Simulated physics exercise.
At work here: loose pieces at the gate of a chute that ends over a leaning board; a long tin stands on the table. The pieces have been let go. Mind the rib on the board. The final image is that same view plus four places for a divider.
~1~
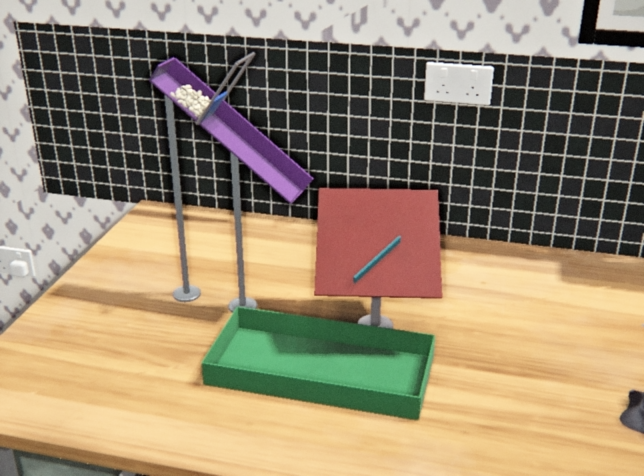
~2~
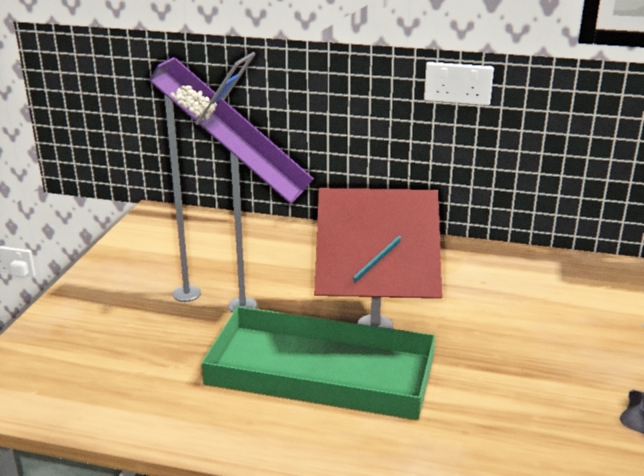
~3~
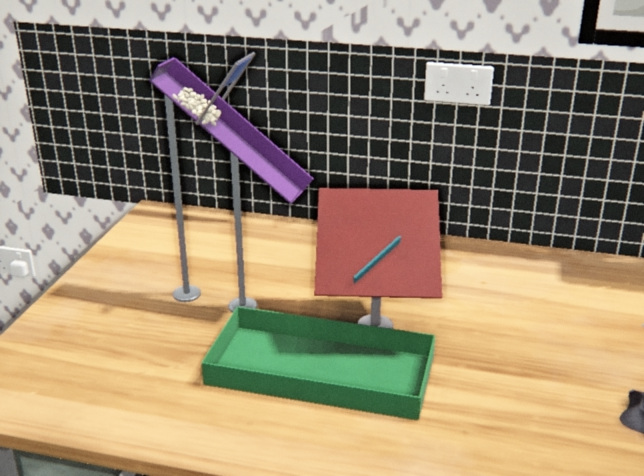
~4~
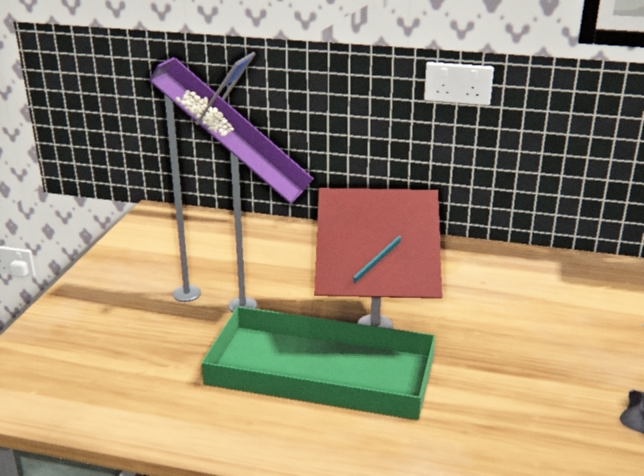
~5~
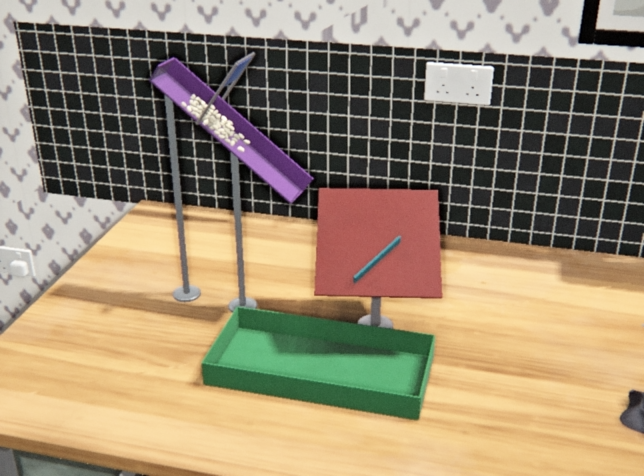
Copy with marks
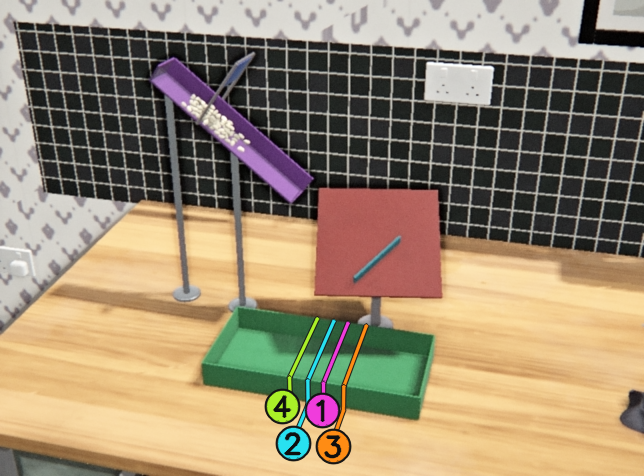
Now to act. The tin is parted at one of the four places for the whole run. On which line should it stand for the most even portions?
Take 1.
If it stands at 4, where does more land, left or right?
The right side.
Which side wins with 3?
More lands on the left.
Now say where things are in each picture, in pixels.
In the first frame, load behind the gate at (199, 103), white beans; lip of the chute at (297, 198), sloping fairly steeply.
In the second frame, middle of the board at (378, 240), tilted fairly steeply; middle of its low edge at (378, 296); of its high edge at (378, 189).
In the third frame, front corners of the tin at (202, 363) and (420, 397), empty; front of the load at (213, 123).
In the fourth frame, middle of the load at (203, 114); its front at (230, 130), about a quarter of the way to the lip; rib from (400, 236) to (354, 278).
In the fifth frame, middle of the load at (210, 120); its front at (241, 149), about a third of the way to the lip.
On the marked copy, line 1 crosses the front rim at (323, 382); line 2 crosses the front rim at (308, 379); line 3 crosses the front rim at (344, 385); line 4 crosses the front rim at (289, 377).
If 1 is chosen, of what is caught, about a third on the left of the divider, about two thirds on the right.
If 2 is chosen, of what is caught, a stray few on the left of the divider, nearly all on the right.
If 3 is chosen, of what is caught, most on the left of the divider, a small part on the right.
If 4 is chosen, of what is caught, none on the left of the divider, all on the right.
